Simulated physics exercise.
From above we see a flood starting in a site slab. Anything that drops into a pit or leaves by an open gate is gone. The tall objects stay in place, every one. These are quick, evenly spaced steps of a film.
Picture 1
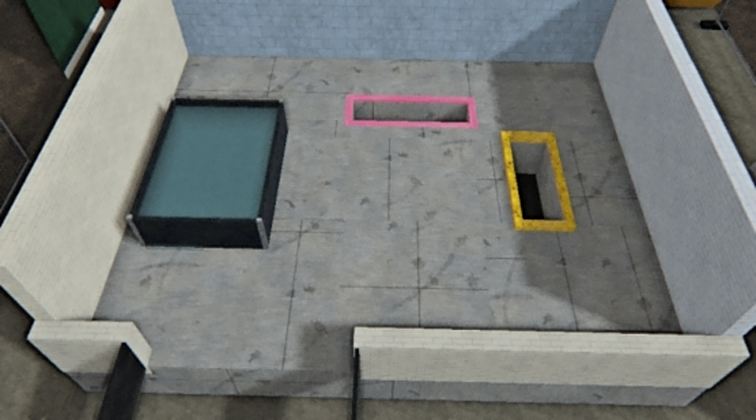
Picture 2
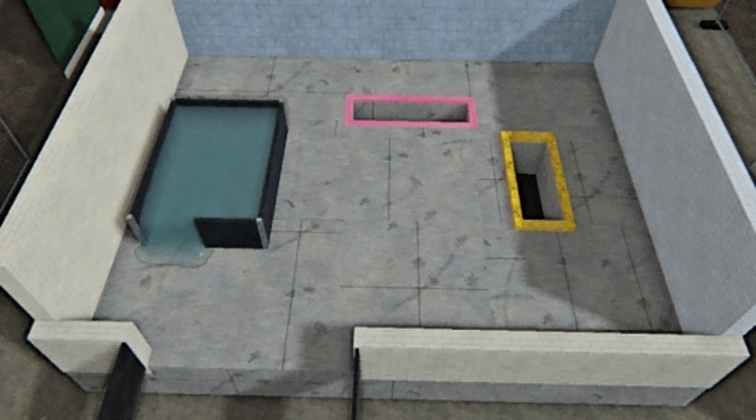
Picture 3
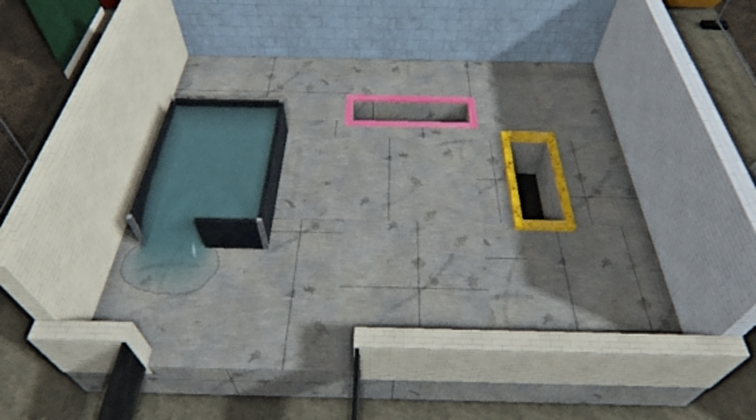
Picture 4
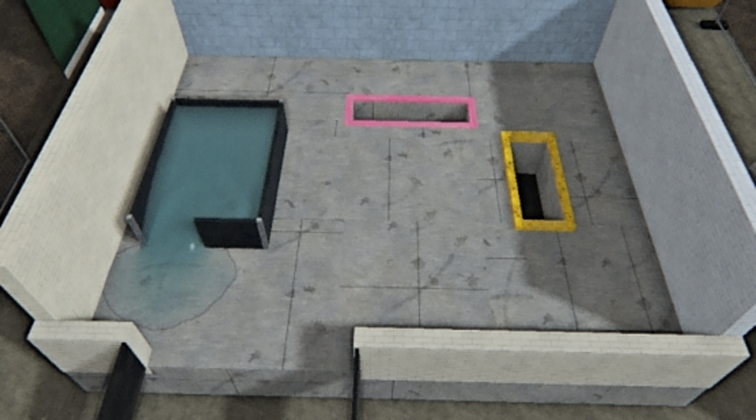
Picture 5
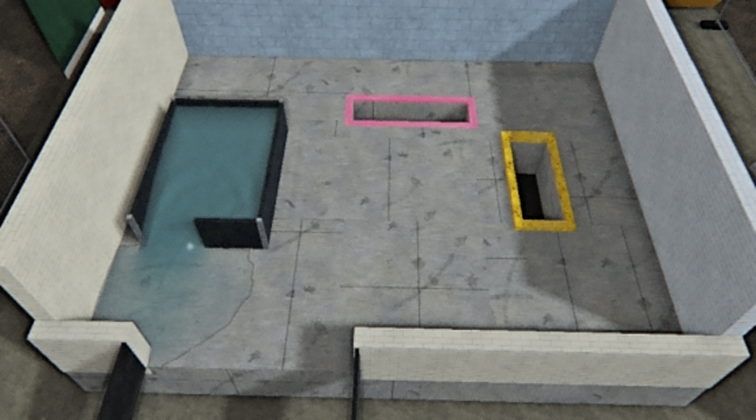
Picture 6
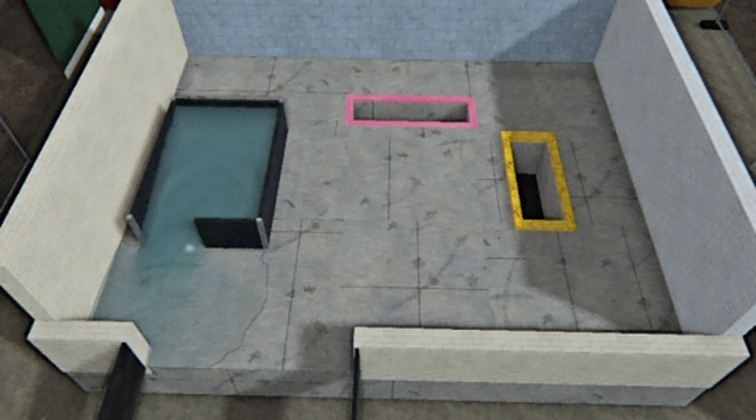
Bluish water poured from a gap in the near side of a dark-walled tank and spread across the gray floor, reaching the low front wall and its opening, while the pink- and yellow-edged pits stayed dry.
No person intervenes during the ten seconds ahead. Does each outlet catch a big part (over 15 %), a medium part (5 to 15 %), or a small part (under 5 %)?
Parts caught - gate: A big part; yellow pit: A small part; pink pit: A small part.
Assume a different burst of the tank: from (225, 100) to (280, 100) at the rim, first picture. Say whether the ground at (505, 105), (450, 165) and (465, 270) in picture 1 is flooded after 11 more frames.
Unsoaked, then unsoaked, then unsoaked.
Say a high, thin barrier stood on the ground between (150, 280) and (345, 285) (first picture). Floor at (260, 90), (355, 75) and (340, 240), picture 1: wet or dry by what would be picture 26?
In order: Dry; dry; wet.
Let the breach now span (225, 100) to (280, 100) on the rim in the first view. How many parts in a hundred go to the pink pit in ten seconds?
Pink: About 15 %.
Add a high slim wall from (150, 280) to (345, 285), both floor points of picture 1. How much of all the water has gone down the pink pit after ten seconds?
The pink pit takes 6 parts in a hundred.
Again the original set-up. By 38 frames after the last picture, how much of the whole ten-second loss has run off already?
I'd put it near 75 in a hundred.
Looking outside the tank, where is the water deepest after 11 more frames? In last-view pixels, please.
At about (83, 346).
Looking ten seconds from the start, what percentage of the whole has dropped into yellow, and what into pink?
I'd say near 0 %, and near 0 %.
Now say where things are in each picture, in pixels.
The tank at (214, 158) is whole and still, in the first frame.
Water pours out at (172, 235) and has run to (199, 261), in the second frame.
Water pours out at (173, 237) and has run to (188, 287), in the third frame.
Water pours out at (173, 237) and has run to (170, 323), in the fourth frame.
The front is at a hidden place, out from the gap at (173, 237), in the fifth frame.
Water pours out at (173, 237) and has run to a hidden place, in the sixth frame.
A moment on, water covers 10 % of the floor; the gate 3 %, the yellow pit 0 %, the pink pit 0 %.
Next, water covers 10 % of the floor; the gate 10 %, the yellow pit 0 %, the pink pit 0 %.
Then, water covers 20 % of the floor; the gate 21 %, the yellow pit 0 %, the pink pit 0 %.
Later, water covers 35 % of the floor; the gate 36 %, the yellow pit 0 %, the pink pit 0 %.
In the end, water covers 50 % of the floor; the gate 48 %, the yellow pit 0 %, the pink pit 0 %.
